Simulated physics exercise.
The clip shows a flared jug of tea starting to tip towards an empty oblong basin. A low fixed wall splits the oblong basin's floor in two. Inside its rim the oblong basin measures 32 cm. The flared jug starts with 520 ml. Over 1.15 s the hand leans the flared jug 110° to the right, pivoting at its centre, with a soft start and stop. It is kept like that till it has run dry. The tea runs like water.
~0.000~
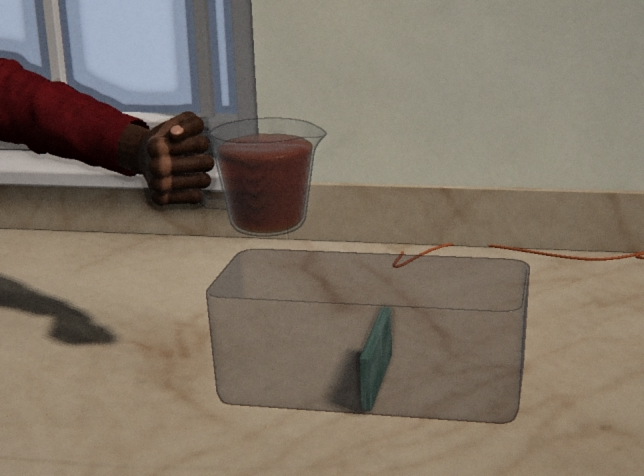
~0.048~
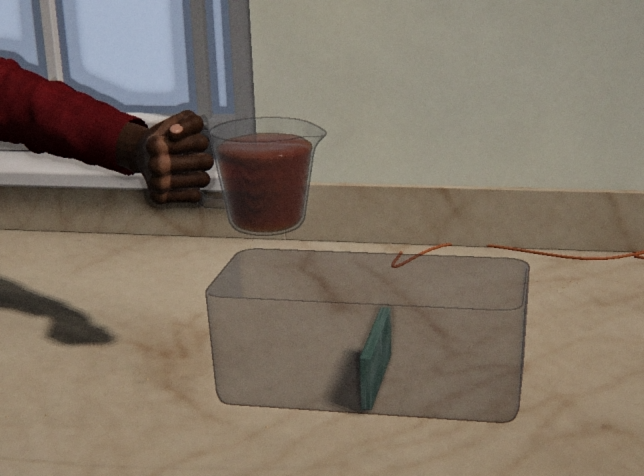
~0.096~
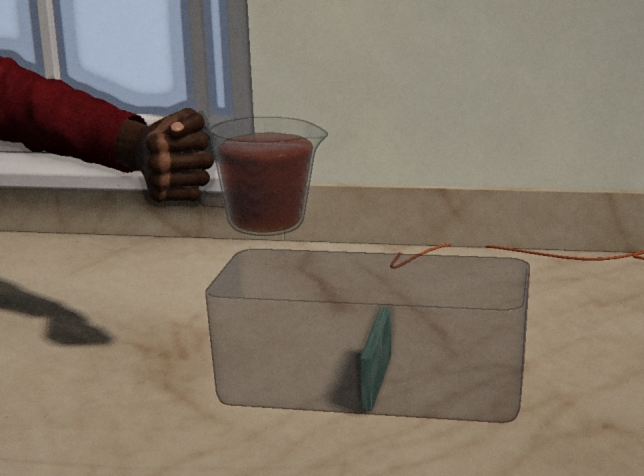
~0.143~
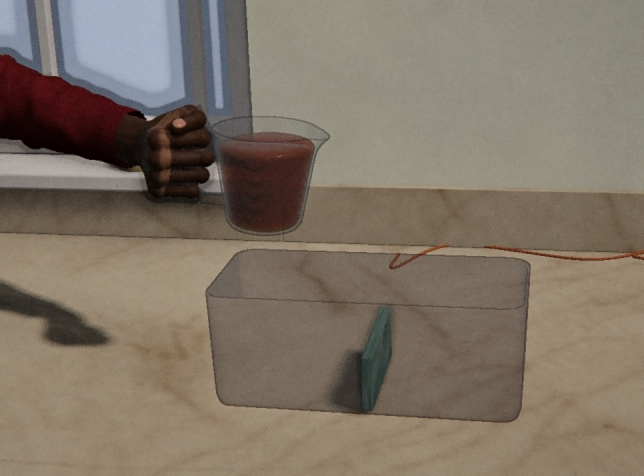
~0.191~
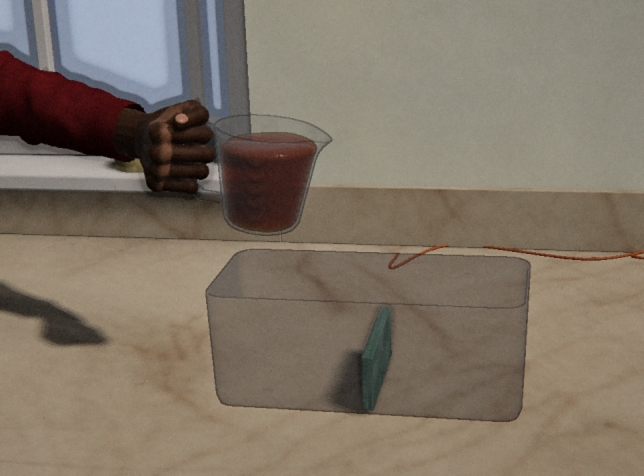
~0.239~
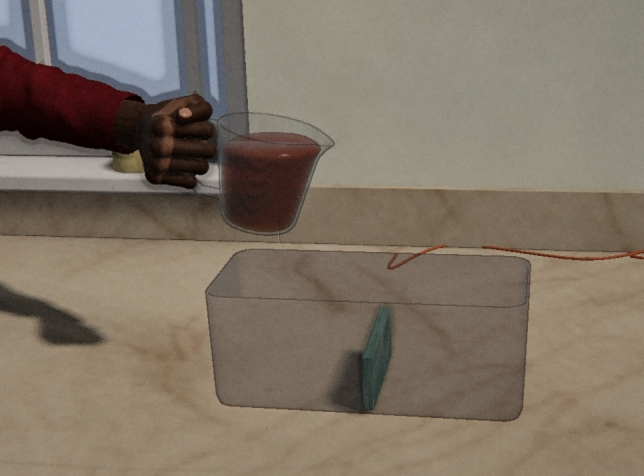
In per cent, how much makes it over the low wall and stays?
Roughly 63 per cent is past the wall.
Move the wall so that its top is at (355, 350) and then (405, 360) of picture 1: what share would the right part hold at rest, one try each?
In turn about 85 and 25 per cent.
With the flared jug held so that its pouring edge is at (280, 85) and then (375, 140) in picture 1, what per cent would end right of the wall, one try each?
In turn about 10 and 95 per cent.
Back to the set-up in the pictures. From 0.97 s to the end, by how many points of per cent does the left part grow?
Near 16 in a hundred.
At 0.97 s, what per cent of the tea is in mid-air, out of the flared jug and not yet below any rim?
About 8 per cent.
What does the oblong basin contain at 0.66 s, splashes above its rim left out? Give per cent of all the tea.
Near 12 in a hundred.
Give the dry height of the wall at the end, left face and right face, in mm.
Some 52 mm on the left and 44 mm on the right.
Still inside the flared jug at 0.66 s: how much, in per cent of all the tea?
About 68 per cent.
After 0.66 s the tilt is 68° and 68 per cent is still to pour, 0 is left of the wall and 12 right of it.
After 0.97 s the tilt is 104° and 11 per cent is still to pour, 20 is left of the wall and 61 right of it.
After 1.30 s the tilt is 110° and 0 per cent is still to pour, 36 is left of the wall and 63 right of it.
After 1.65 s the tilt is 110° and 0 per cent is still to pour, 36 is left of the wall and 63 right of it.
In the end 36 per cent lies left of the wall, 63 right of it and 0 outside.
